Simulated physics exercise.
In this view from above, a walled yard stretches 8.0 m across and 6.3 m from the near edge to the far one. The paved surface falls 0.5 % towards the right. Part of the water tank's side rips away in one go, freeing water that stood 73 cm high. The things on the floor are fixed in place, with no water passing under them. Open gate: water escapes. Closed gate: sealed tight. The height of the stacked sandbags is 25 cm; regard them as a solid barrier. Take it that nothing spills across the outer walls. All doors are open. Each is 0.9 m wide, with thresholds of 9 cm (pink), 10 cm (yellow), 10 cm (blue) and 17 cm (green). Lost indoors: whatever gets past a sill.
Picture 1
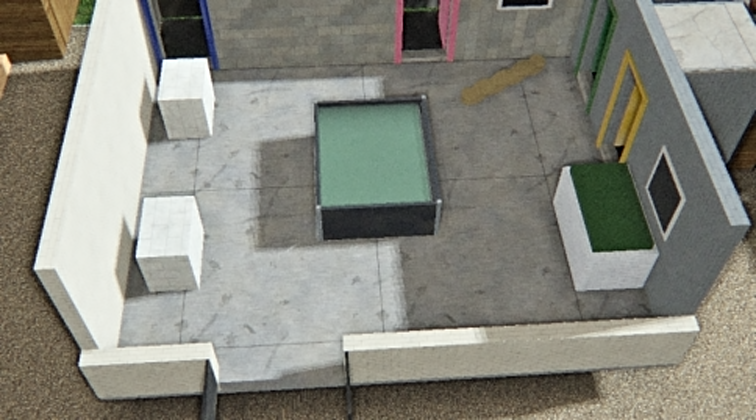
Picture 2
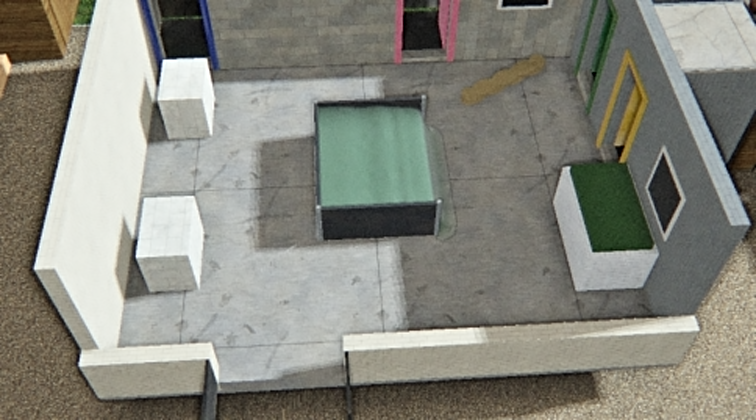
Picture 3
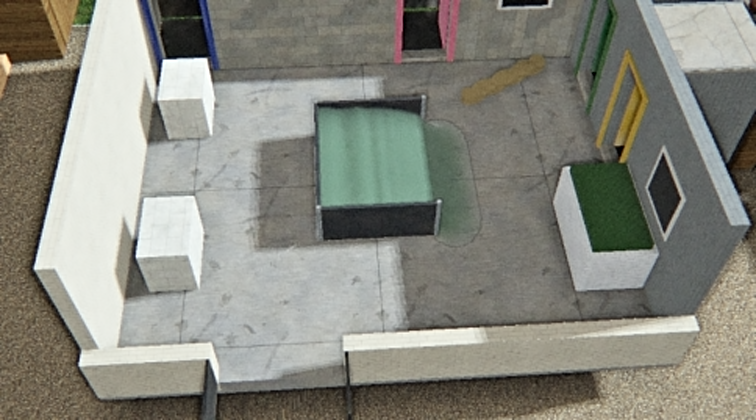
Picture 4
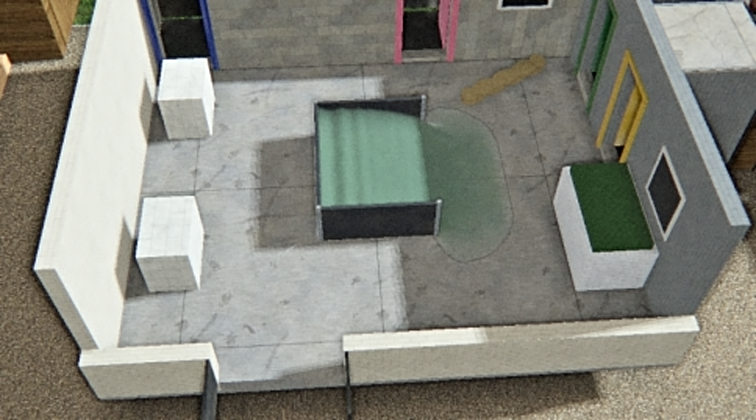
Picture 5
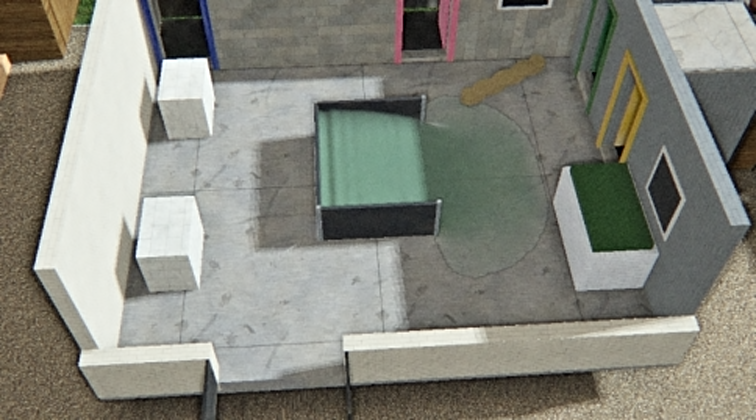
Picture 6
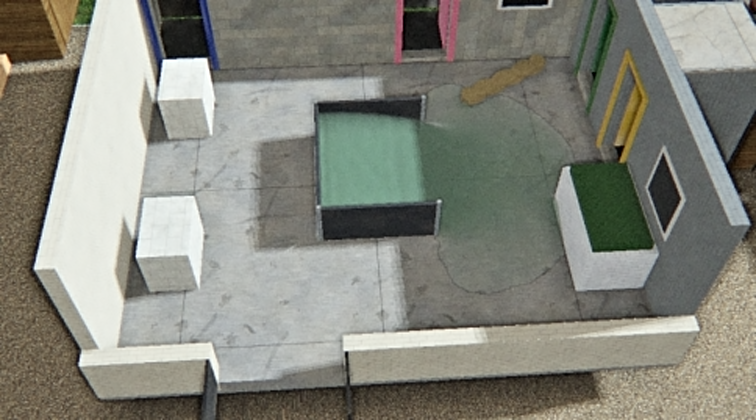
The footage shows a walled yard from above, where greenish water pours from the right side of a dark-edged tank and spreads across the grey paving towards a white block with a green top, while the level inside drops slightly.
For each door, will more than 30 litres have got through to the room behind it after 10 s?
My prediction: At the pink door the amount let in will fall short of the limit; at the yellow door the amount let in will top the limit; at the blue door the amount let in will fall short of the limit; at the green door the amount let in will top the limit.
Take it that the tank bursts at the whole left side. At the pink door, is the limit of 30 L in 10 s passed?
Well, at pink it would be too little.
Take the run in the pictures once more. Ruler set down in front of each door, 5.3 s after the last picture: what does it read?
Depth readings (cm): Pink = 2; yellow = 15; blue = 0; green = 14.
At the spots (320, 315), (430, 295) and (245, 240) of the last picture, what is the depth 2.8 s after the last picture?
About 1, 2 and 0 cm.
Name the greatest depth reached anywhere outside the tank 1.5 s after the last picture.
Max depth: About 40 centimetres.
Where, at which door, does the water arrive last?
Blue.
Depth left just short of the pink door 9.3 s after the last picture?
About 2.5 cm.
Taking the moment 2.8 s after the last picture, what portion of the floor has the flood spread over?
45 %.
Then, 0.7 s after the last picture water covers 30 % of the floor and is deepest (41 cm) near (551, 212); pink door not reached, yellow door 11 cm at the sill, 94 L in, blue door not reached, green door 18 cm at the sill, 0 L in.
Then, 1.5 s after the last picture water covers 35 % of the floor and is deepest (40 cm) near (600, 160); pink door 5 cm at the sill, 0 L in, yellow door 37 cm at the sill, 306 L in, blue door not reached, green door 27 cm at the sill, 15 L in.
Then, 2.8 s after the last picture water covers 45 % of the floor and is deepest (32 cm) near (542, 64); pink door 6 cm at the sill, 0 L in, yellow door 22 cm at the sill, 493 L in, blue door not reached, green door 26 cm at the sill, 50 L in.
Then, 5.3 s after the last picture water covers 75 % of the floor and is deepest (17 cm) near (599, 192); pink door 2 cm at the sill, 0 L in, yellow door 15 cm at the sill, 557 L in, blue door not reached, green door 14 cm at the sill, 86 L in.
Then, 9.3 s after the last picture water covers 95 % of the floor and is deepest (11 cm) near (622, 344); pink door 3 cm at the sill, 0 L in, yellow door 6 cm at the sill, 569 L in, blue door 5 cm at the sill, 0 L in, green door 7 cm at the sill, 86 L in.
